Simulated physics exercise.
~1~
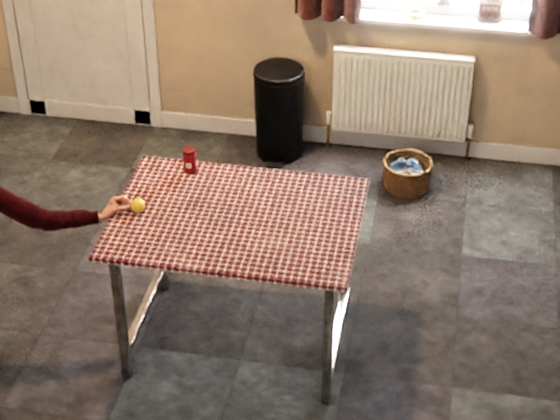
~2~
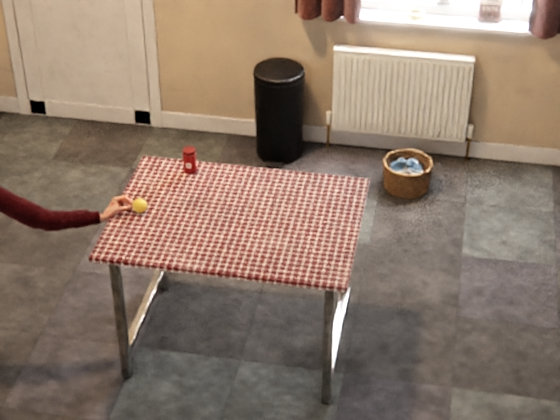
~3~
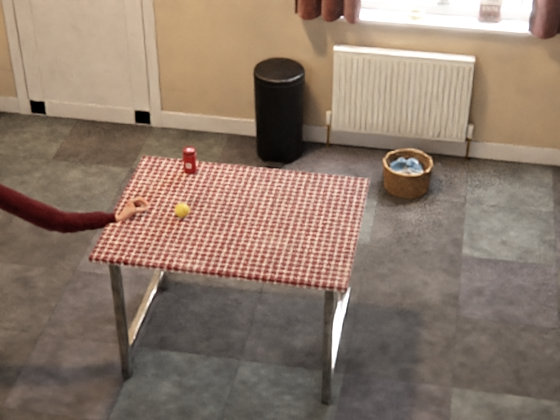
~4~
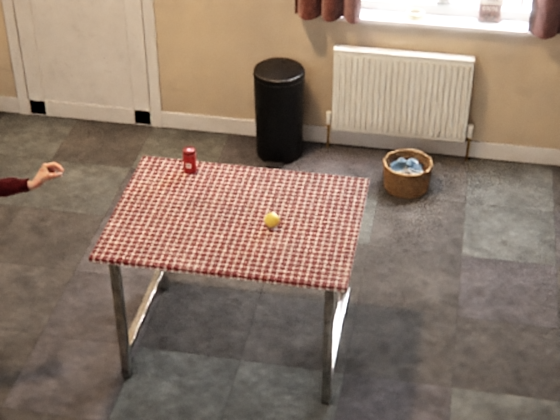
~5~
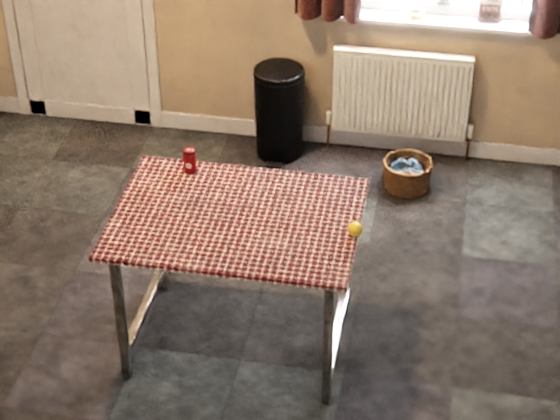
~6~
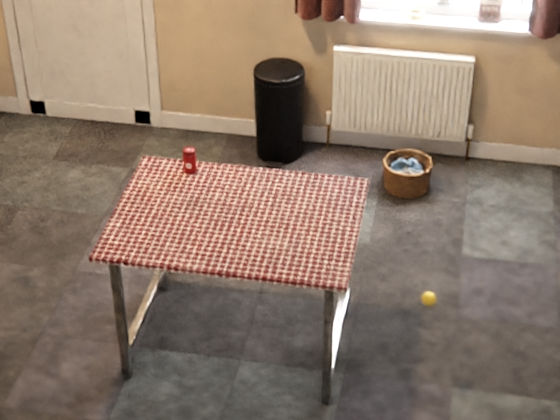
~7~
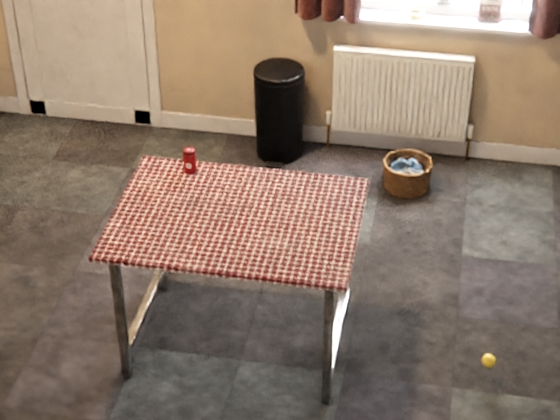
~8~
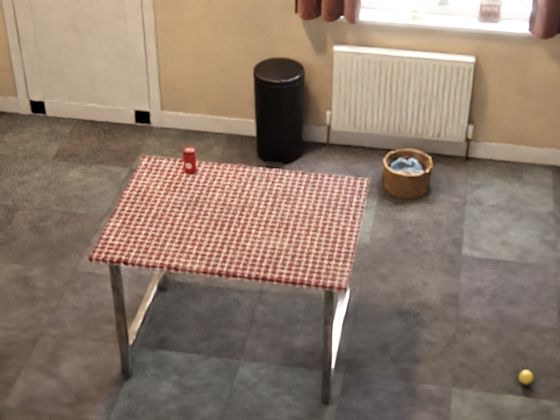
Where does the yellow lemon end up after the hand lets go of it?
The yellow lemon ends up off the table, on the floor to the right, after going over the table's right edge.
